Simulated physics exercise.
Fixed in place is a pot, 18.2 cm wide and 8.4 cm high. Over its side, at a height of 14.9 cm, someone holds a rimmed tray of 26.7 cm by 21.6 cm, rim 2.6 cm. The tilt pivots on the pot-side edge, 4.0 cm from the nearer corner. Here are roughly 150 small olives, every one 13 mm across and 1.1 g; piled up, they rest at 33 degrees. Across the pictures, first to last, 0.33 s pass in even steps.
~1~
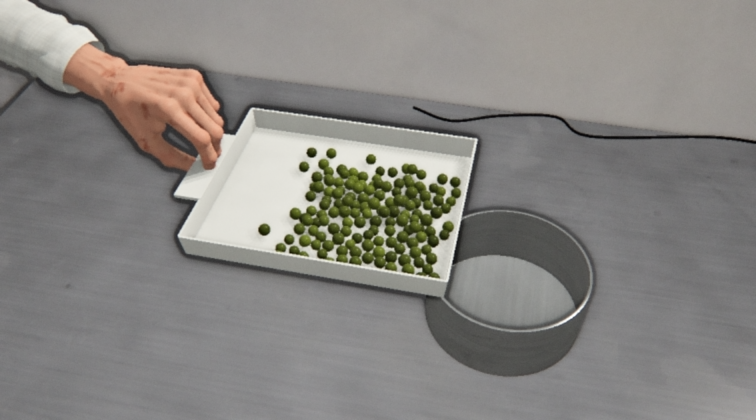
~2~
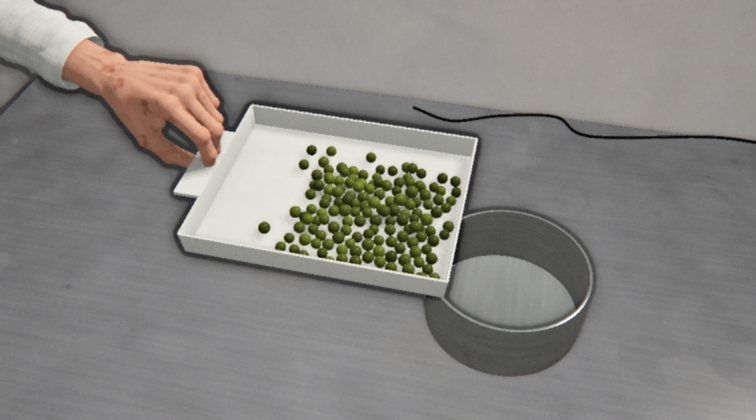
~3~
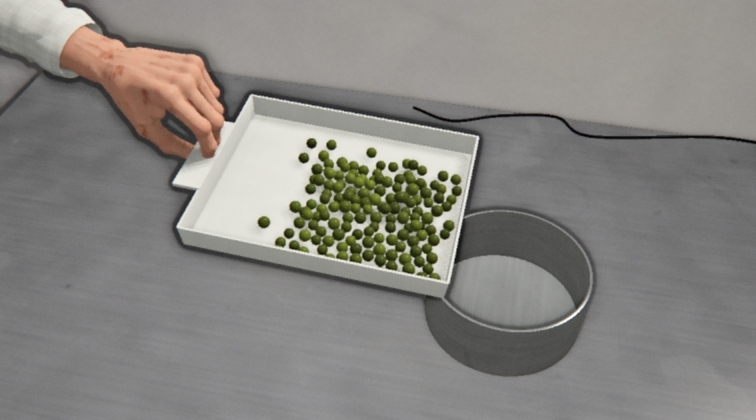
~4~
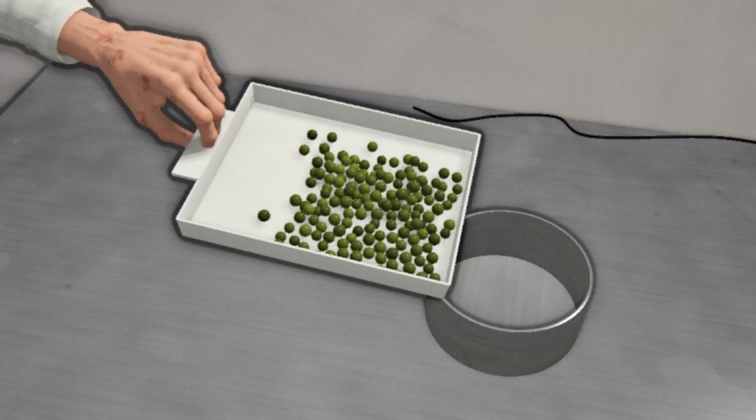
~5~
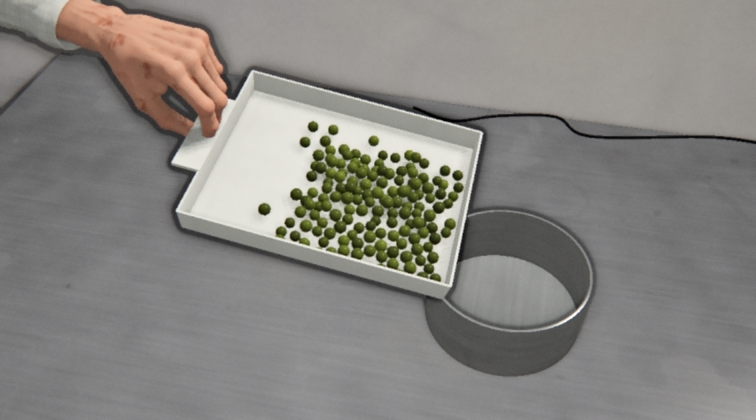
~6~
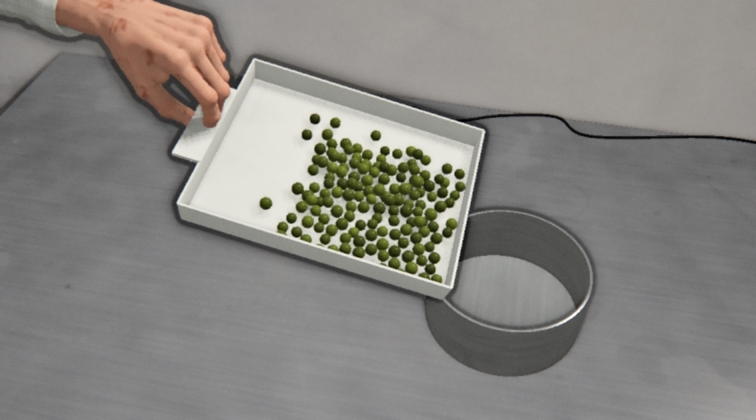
On a grey surface beside a round metal pot, a hand in a pale sleeve holds a white rimmed tray scattered with small green olives, mostly toward its right side. The hand slowly raises the tray's left end, tilting it gently toward the pot, while the olives barely shift within it.
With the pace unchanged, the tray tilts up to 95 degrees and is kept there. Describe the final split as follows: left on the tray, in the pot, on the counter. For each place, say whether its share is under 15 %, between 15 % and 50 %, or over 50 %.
Tray: It will be a small minority; pot: It will be a sizable minority; counter: It will be a majority.
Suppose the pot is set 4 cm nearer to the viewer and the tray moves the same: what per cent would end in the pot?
About 65 %.
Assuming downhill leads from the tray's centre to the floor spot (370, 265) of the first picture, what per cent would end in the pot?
Estimate: Some 0 per cent.
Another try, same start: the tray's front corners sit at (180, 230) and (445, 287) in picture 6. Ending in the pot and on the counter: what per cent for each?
Pot 0; counter 100.
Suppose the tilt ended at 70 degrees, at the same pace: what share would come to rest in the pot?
In that case it comes to about 0 in a hundred.
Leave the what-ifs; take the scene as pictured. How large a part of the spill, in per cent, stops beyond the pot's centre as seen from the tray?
Share: Around 50 %.
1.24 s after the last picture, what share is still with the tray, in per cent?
Load share: Around 95%.
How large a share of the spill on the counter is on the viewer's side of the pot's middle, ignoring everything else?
Share: Some 100 %.
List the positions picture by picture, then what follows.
The first picture shows tray tilt 0 degrees, front corners at (182, 235) and (444, 279); middle of the pieces at (367, 214); pot at (509, 266).
The second picture shows tray tilt 1 degrees, front corners at (182, 232) and (445, 279); middle of the pieces at (367, 213).
The third picture shows tray tilt 4 degrees, front corners at (181, 226) and (446, 280), lowest corner right front; middle of the pieces at (368, 210).
The fourth picture shows tray tilt 7 degrees, front corners at (181, 217) and (447, 282), lowest corner right front; middle of the pieces at (369, 206).
The fifth picture shows tray tilt 10 degrees, front corners at (181, 209) and (448, 283), lowest corner right front; middle of the pieces at (370, 202).
The sixth picture shows tray tilt 14 degrees, front corners at (182, 202) and (449, 285), lowest corner right front; middle of the pieces at (371, 199); pot at (509, 266).
Then, 0.74 s after the last picture, tilt 51 degrees; the tray holds 100 %, the pot 0 %.
Then, 1.24 s after the last picture, tilt 77 degrees; the tray holds 95 %, the pot 0 %.
Then, 1.80 s after the last picture, tilt 95 degrees; the tray holds 35 %, the pot 15 %.
In the end, tray 0 %, pot 35 %, counter 65 %.
